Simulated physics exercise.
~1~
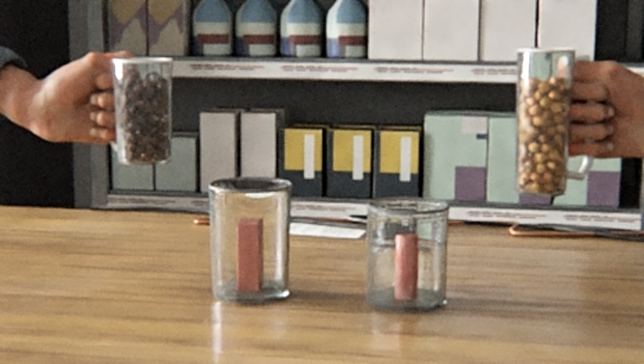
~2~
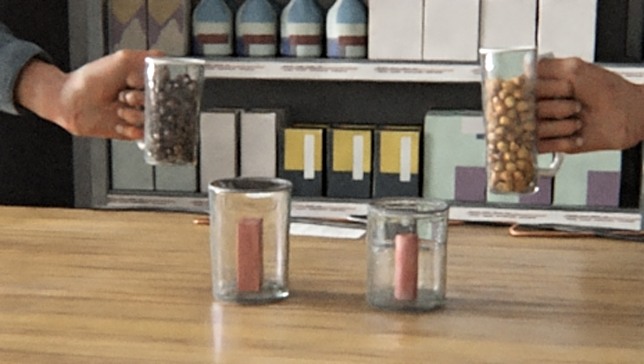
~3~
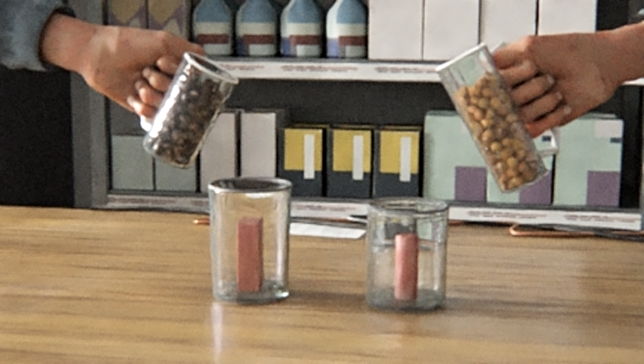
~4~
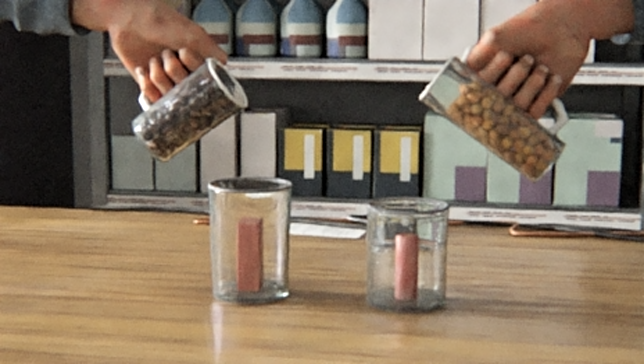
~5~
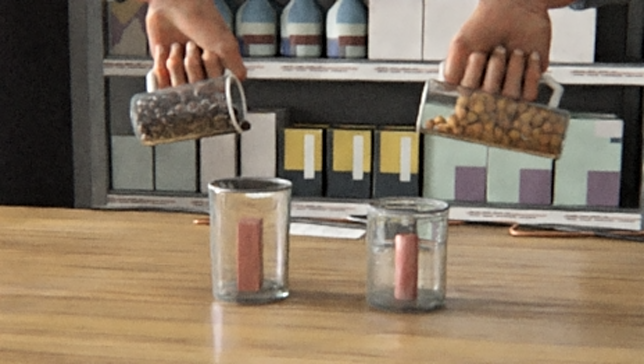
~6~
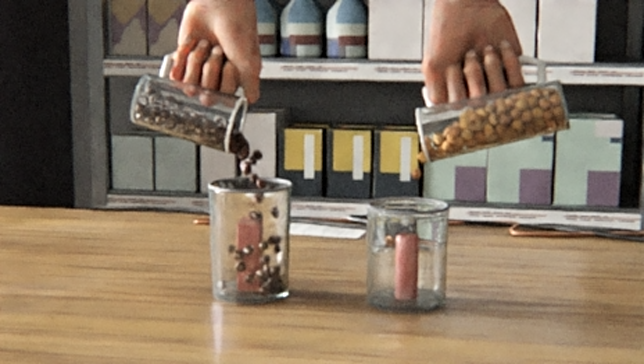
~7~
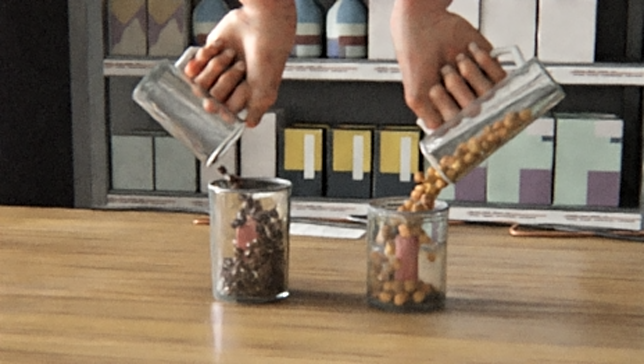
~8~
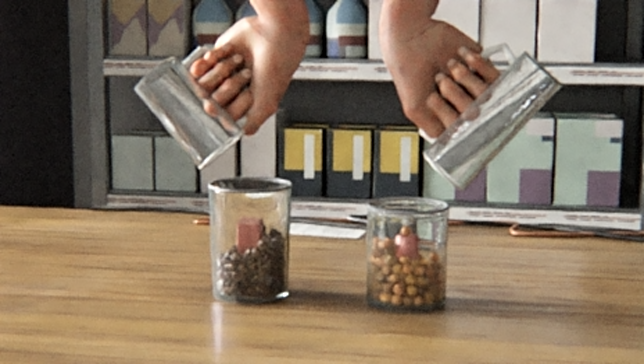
Two hands tipping cups of dark and tan pieces into clear glasses, half filling them and leaving the reddish blocks inside still showing.
